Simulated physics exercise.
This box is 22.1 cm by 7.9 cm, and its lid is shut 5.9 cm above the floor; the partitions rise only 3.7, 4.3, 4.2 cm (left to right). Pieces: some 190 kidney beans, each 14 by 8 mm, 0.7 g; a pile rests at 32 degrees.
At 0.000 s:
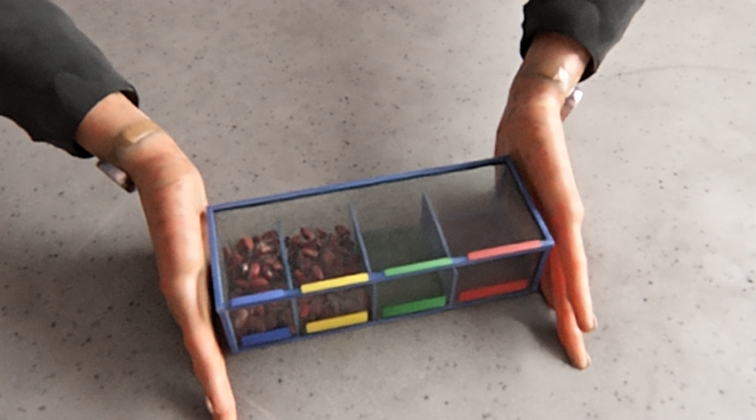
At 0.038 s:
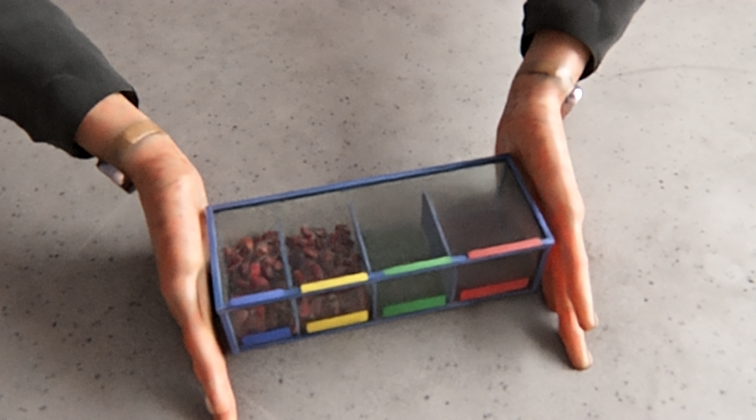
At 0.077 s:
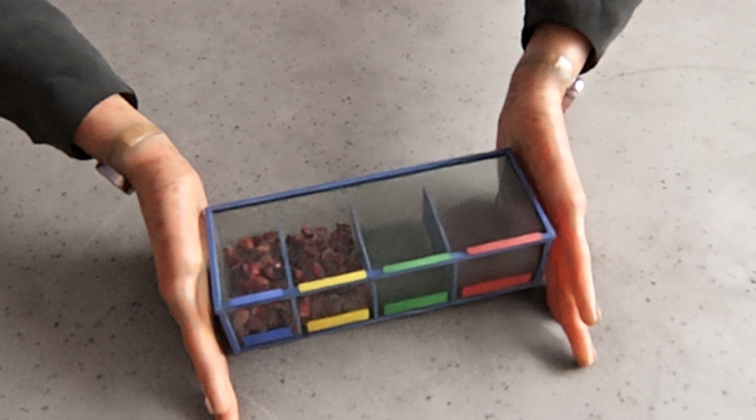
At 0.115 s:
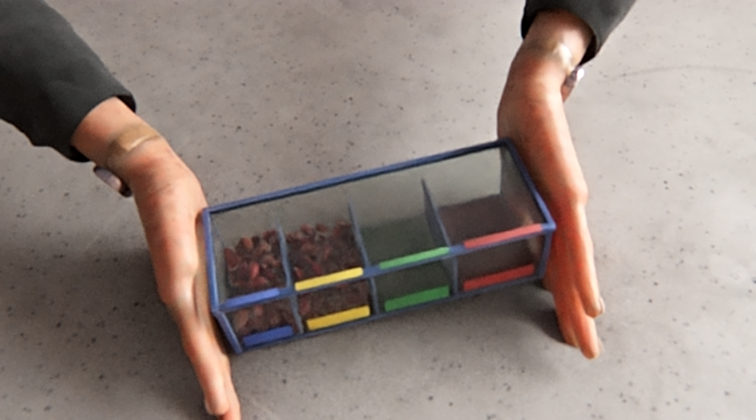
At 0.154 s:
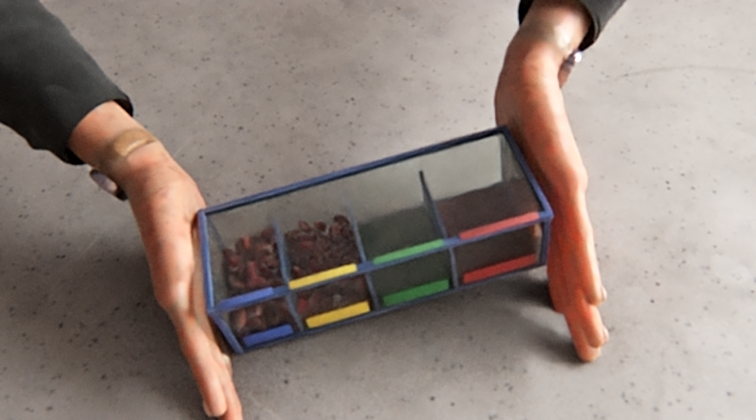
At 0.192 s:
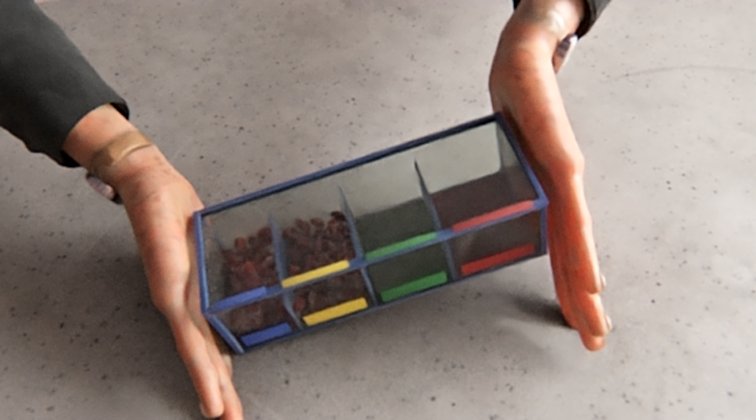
Two hands tilting a clear, lidded four-compartment box, raising its right end while dark red beans sit in the blue and yellow sections.
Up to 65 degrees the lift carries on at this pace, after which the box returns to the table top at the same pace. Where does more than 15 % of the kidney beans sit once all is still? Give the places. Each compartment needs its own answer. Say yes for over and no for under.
Result: Red: Does not clear the bar; blue: Clears the bar; green: Does not clear the bar; yellow: Clears the bar.
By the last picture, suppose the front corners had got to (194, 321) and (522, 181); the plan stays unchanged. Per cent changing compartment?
Something like 5 in a hundred.
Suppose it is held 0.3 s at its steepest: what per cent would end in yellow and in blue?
Final amounts would be yellow 50% and blue 50%.
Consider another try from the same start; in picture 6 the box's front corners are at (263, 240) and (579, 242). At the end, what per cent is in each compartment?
Red 0; blue 40; green 10; yellow 55.
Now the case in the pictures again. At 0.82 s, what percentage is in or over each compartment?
Red 0 %, blue 50 %, green 0 %, yellow 50 %.
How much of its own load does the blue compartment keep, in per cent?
My estimate is roughly 100 percent.
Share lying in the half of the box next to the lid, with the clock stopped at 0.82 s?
Roughly 10 per cent.
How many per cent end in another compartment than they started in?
Around 0 in a hundred.
After 0.82 s, tilt 65 degrees; blue 50 %, yellow 50 %.
After 1.24 s, tilt 28 degrees; blue 50 %, yellow 50 %.
Then, at 1.74 s, tilt 0 degrees; blue 50 %, yellow 50 %.
By 2.0 s all is still; red 0 %, blue 50 %, green 0 %, yellow 50 %.
